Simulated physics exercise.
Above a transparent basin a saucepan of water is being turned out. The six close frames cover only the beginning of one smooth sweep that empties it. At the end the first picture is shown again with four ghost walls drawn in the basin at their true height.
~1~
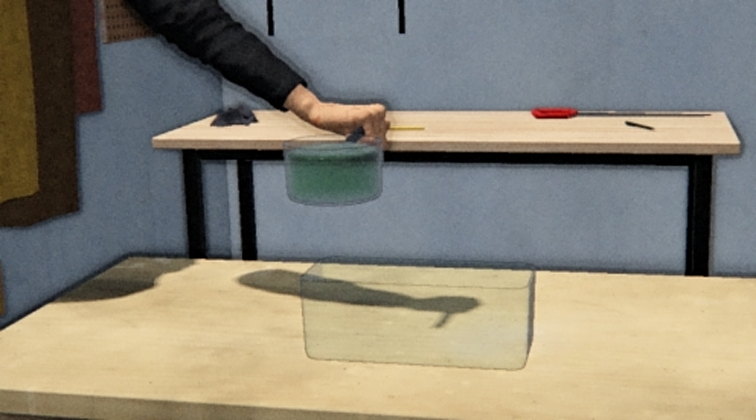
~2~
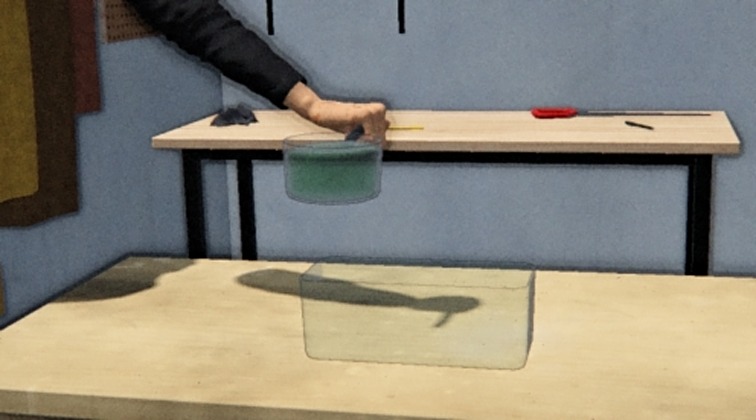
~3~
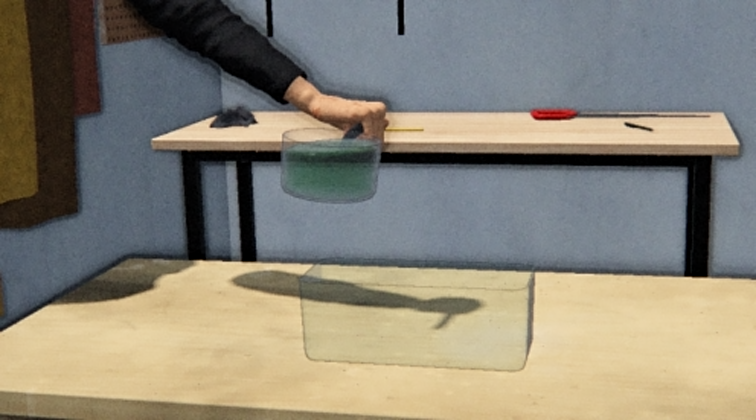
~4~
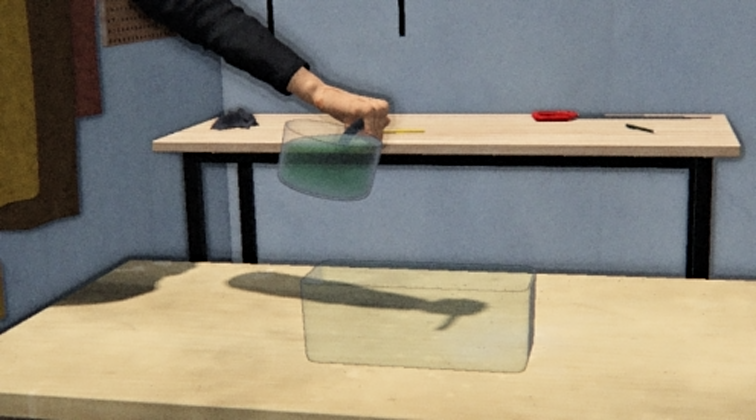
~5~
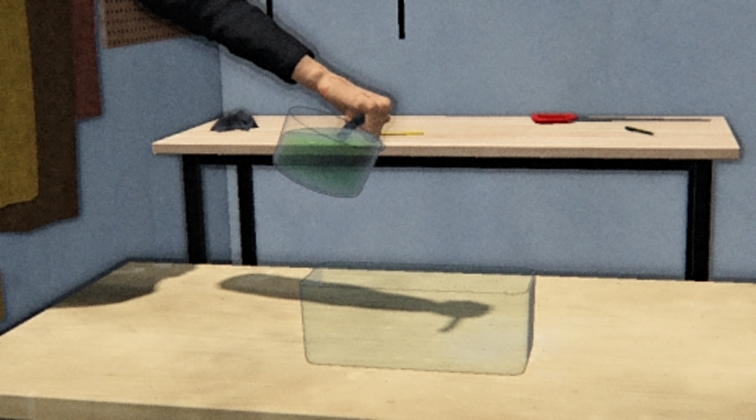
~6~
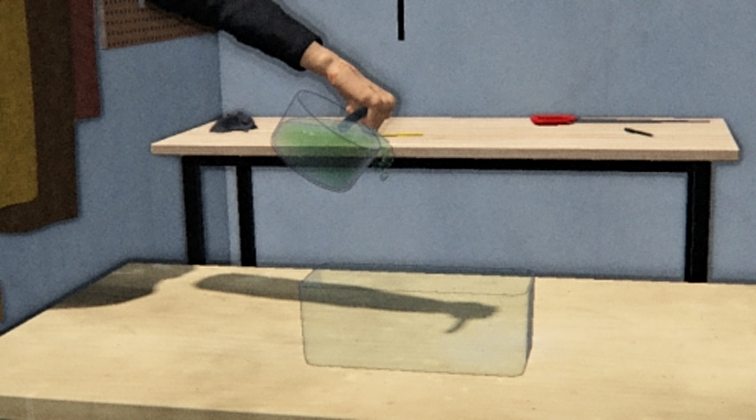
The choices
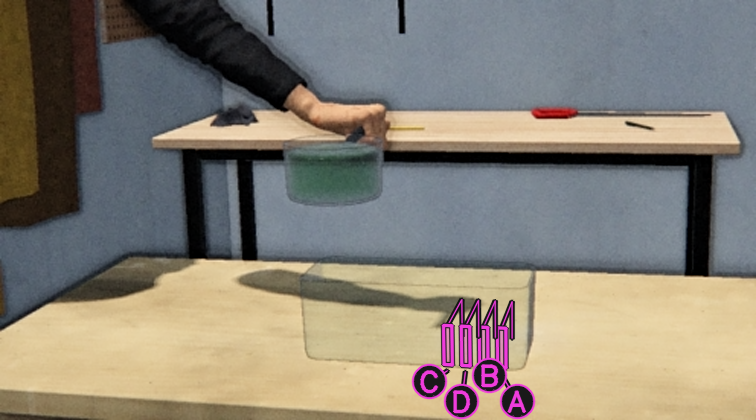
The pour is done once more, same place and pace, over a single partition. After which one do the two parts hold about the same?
I would pick place D.
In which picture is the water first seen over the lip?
Picture 5.
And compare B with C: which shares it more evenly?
B it is.
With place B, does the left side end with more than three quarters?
No.
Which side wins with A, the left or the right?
More ends on the left.
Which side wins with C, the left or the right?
More ends on the right.
On the marked copy, A at (501, 373); B at (483, 372); C at (447, 370); D at (465, 371).
With A, about 83 % ends left of the wall and 5 % right of it; 12 % is lost outside.
With B, about 68 % ends left of the wall and 29 % right of it; 4 % is lost outside.
With C, about 21 % ends left of the wall and 77 % right of it.
With D, about 43 % ends left of the wall and 51 % right of it; 6 % is lost outside.
